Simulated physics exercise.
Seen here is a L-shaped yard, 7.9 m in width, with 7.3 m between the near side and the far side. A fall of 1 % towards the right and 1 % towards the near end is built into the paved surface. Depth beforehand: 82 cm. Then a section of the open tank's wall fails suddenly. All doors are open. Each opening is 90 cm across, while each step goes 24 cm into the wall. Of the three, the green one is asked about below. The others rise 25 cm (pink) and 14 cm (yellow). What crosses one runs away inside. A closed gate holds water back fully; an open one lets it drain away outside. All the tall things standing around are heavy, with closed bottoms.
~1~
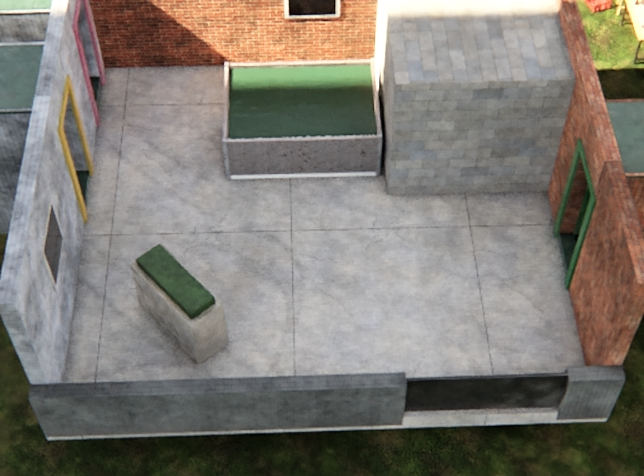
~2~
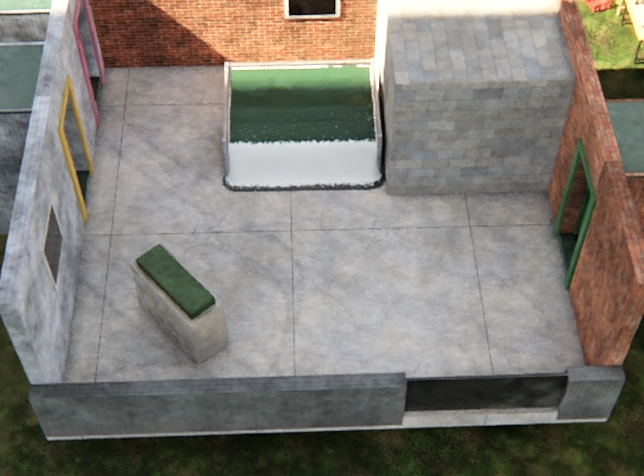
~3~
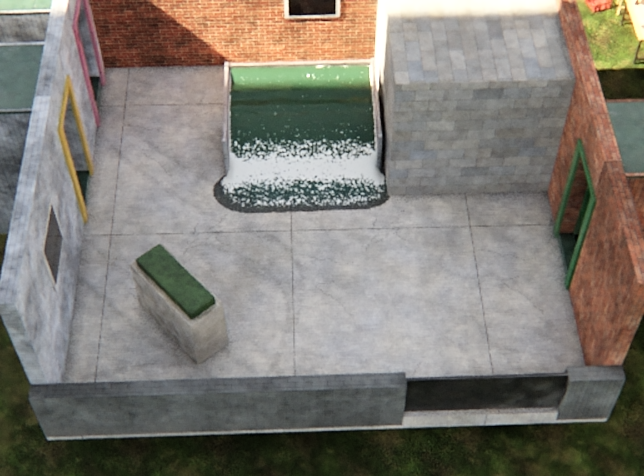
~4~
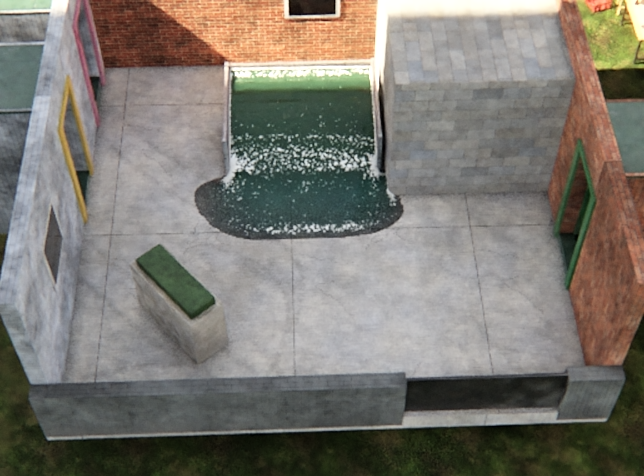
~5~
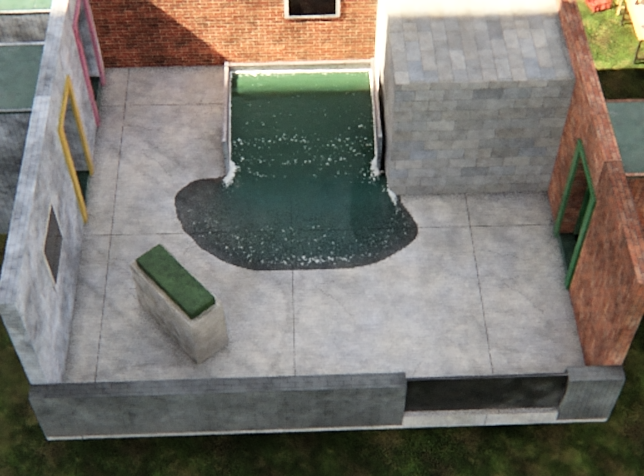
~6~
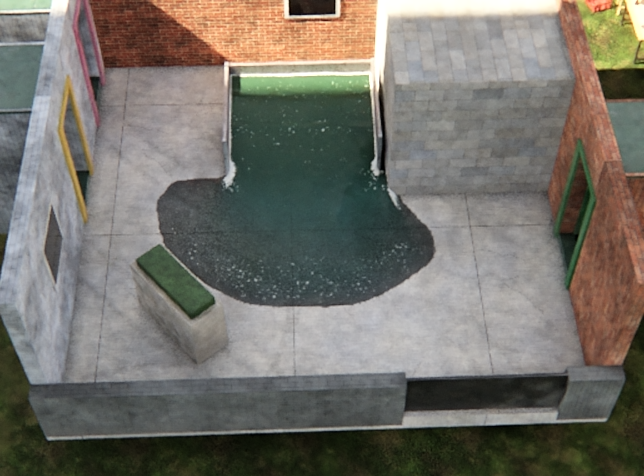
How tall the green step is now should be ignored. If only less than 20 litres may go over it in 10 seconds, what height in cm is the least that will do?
It needs to be about 14.5 cm high.
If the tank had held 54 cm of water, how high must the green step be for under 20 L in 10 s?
Then a height close to 9.0 cm.
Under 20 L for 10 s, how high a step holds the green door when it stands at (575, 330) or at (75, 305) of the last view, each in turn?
Roughly 24 cm, then roughly 10.5 cm.
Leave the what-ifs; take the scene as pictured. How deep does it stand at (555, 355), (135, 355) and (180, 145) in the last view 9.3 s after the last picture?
Close to 16, 7 and 5 cm deep.
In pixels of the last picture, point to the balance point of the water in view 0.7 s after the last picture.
(307, 208), roughly.
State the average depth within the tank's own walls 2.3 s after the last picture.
13 cm, roughly.
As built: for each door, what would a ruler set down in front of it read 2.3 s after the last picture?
Pink 0, green 2, yellow 1 cm.
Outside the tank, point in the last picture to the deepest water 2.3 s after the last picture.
(583, 397).
Then, 0.7 s after the last picture water covers 50 % of the floor, deepest (44 cm) near (318, 404); it has not reached the green door.
Then, 2.3 s after the last picture water covers 65 % of the floor, deepest (48 cm) near (583, 397); 2 cm at the green door, 0 litres in over its 14 cm step.
Then, 9.3 s after the last picture water covers 100 % of the floor, deepest (18 cm) near (583, 397); 12 cm at the green door, 24 litres in over its 14 cm step.
At the green door as built, the water peaked near 20 cm, 6.9 s after the last picture.
With a step of 13.5 cm, 28 litres would have come in within the 10 s; with 18 cm, 5 litres. So under 20 litres takes about 14.5 cm.
